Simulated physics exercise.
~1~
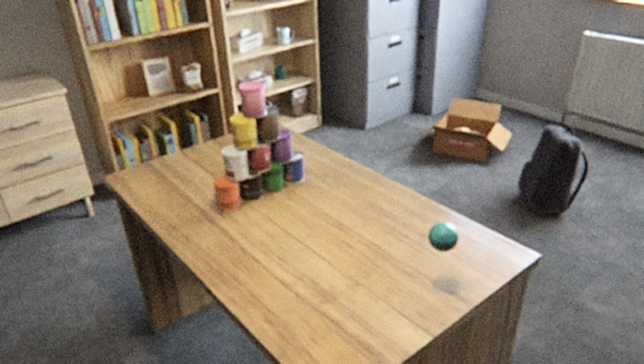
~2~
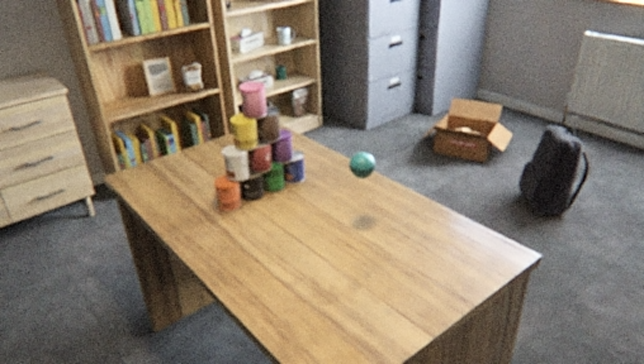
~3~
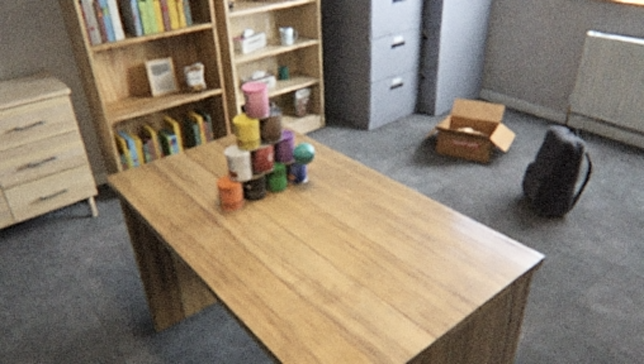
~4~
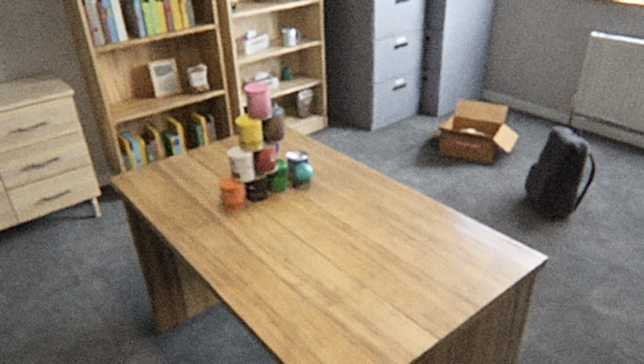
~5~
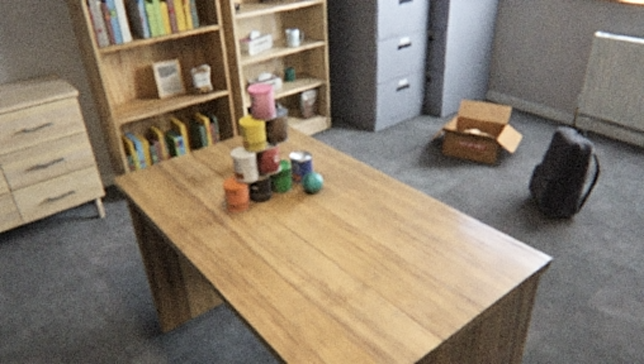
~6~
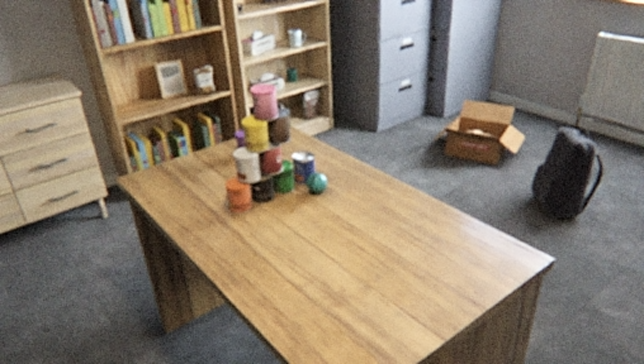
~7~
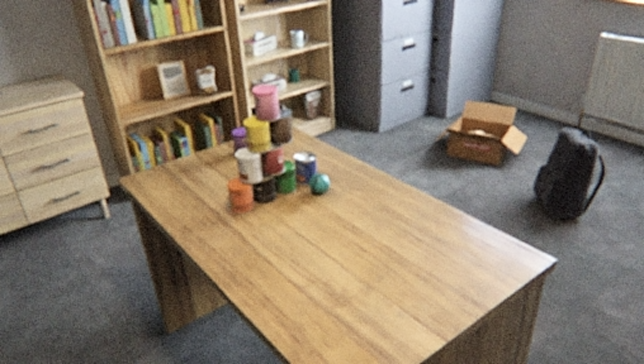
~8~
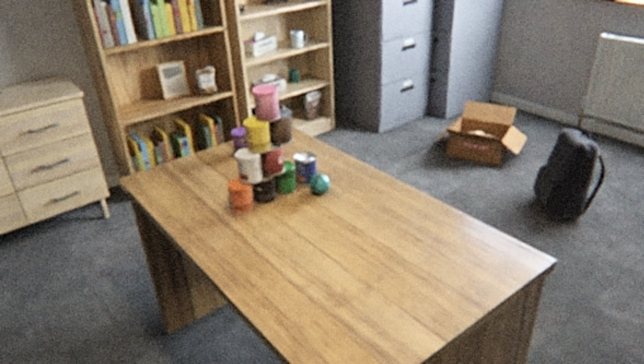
A turquoise ball flies into stacked tins, shifting the purple one left, but none topple.
